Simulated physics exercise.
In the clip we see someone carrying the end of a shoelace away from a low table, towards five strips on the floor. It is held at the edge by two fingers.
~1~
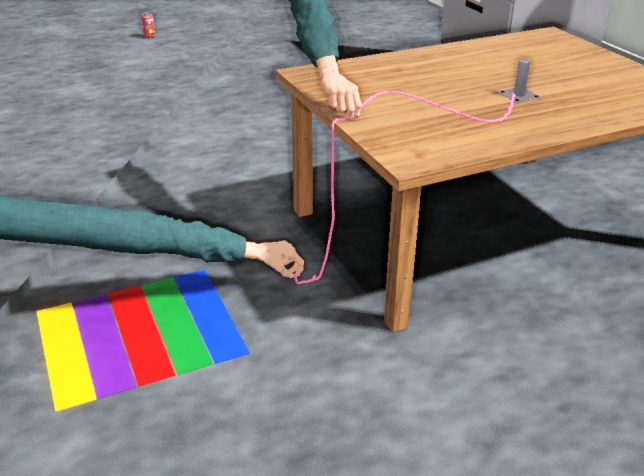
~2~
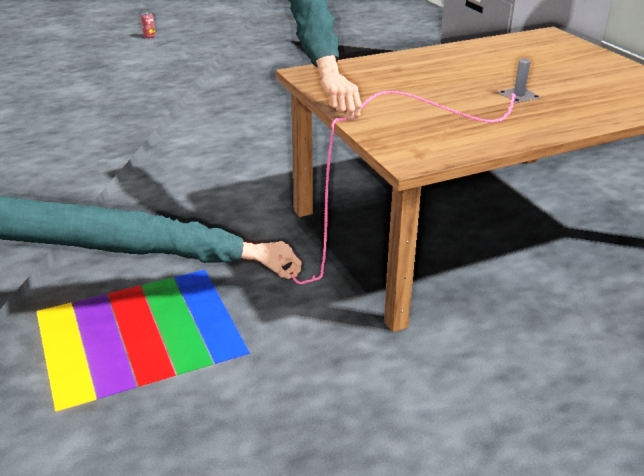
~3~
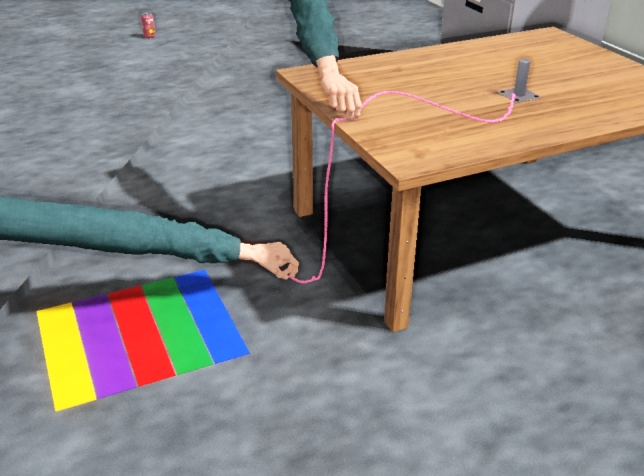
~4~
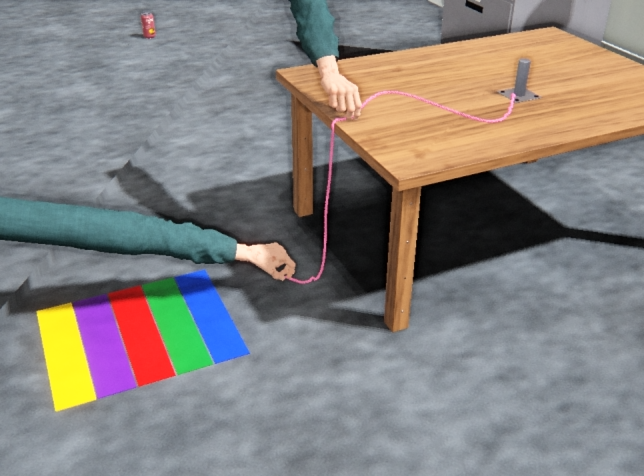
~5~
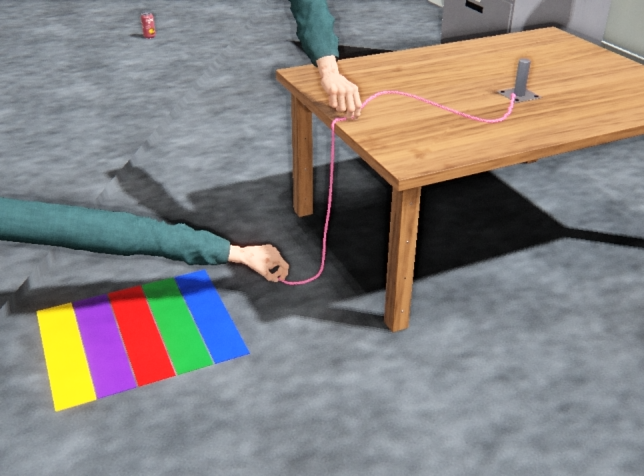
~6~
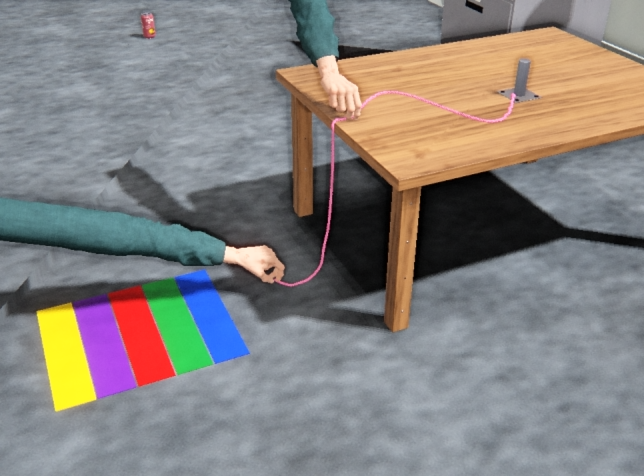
Beside a low wooden table, one hand pinned a pink shoelace at the table's edge while another, down near the floor, drew its end slightly left, towards five coloured strips.
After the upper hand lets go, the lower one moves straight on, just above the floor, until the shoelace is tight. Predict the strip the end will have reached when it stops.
I would say the yellow strip.
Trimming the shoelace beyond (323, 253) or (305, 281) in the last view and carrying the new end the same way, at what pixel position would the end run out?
Taking the tries in order, the answers are (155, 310) and (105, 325).
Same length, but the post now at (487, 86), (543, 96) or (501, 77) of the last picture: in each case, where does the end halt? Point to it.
In pixels, the answers are (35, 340), (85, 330) and (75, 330).
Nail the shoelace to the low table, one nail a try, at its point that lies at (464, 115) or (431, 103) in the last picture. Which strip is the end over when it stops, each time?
The end reaches purple and then red.
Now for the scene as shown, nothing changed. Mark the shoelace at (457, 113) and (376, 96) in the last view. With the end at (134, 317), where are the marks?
The first one ends up at (421, 116) and the second one at (331, 141).
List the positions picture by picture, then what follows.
In the first frame, end (294, 274); blue (224, 341); green (188, 352); red (151, 362); purple (112, 374); yellow (71, 385).
In the second frame, end (292, 275); shoelace through (511, 111) (454, 112) (386, 93) (346, 119) (327, 189) (324, 253).
In the third frame, end (289, 276).
In the fourth frame, end (286, 277); shoelace through (511, 111) (454, 112) (386, 93) (346, 119) (328, 189) (324, 253).
In the fifth frame, end (279, 278).
In the sixth frame, end (275, 280); shoelace through (511, 111) (454, 112) (386, 93) (346, 119) (331, 188) (323, 253).
A little later, end near (134, 317); over red.
Next, end near (87, 329); over purple.
When it is tight, end near (58, 337); over yellow. It halts on the yellow strip.
